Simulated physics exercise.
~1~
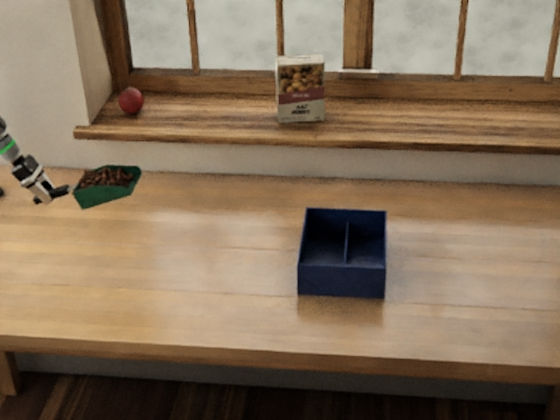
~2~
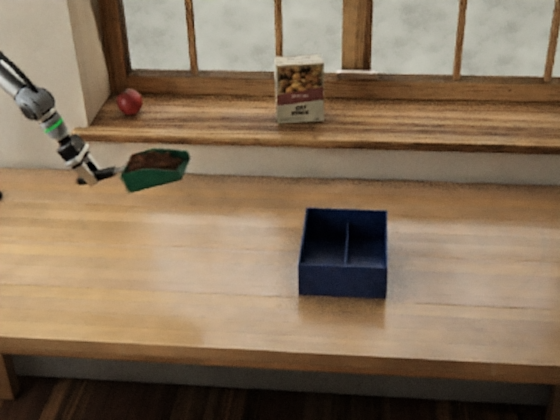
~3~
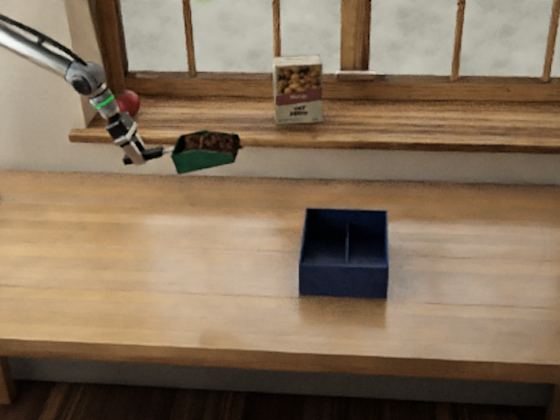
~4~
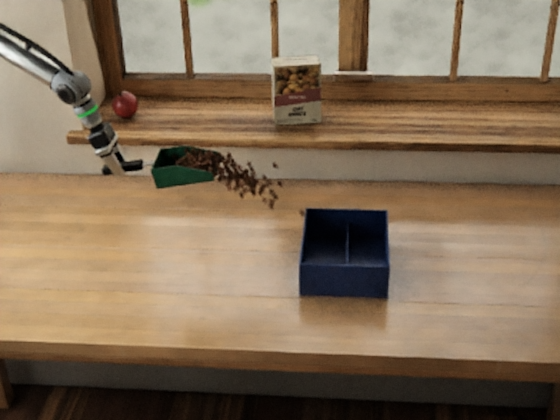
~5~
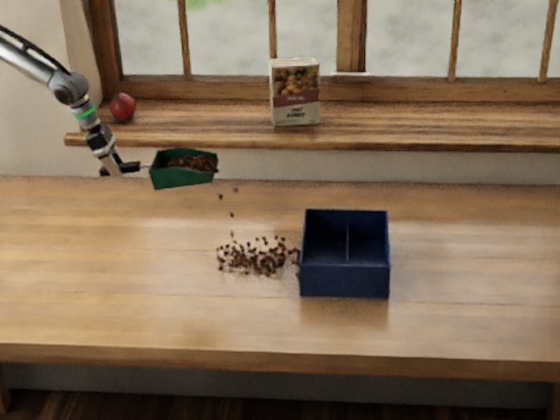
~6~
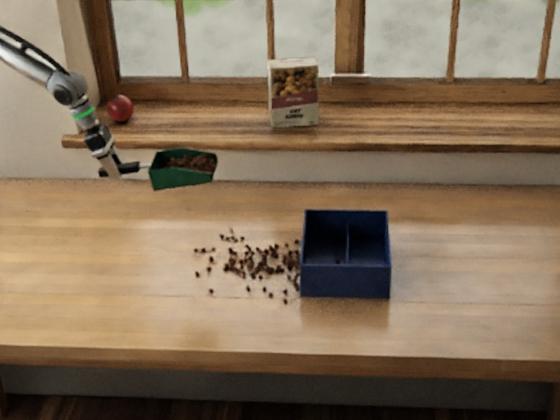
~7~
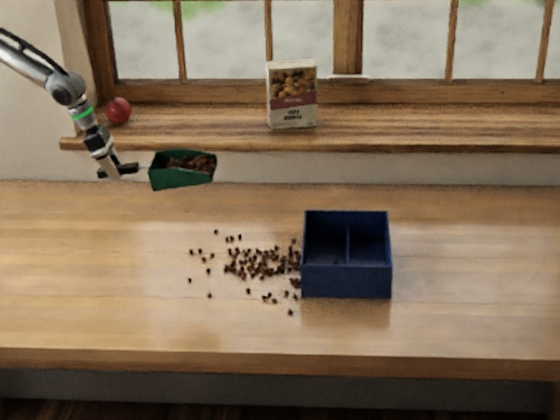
At first, a robot arm at the left holds a green scoop heaped with small brown pellets above a wooden table, where a divided blue box sits below a window. The arm carries the scoop to the right and upward, toward the box. It then pulls back a little to the left and dips, and a stream of pellets flies out of the open front. They fall short of the box, scattering across the table just left of it. The arm stops moving, with many pellets still in the scoop, while the spilled ones spread out and settle, leaving the box almost empty.
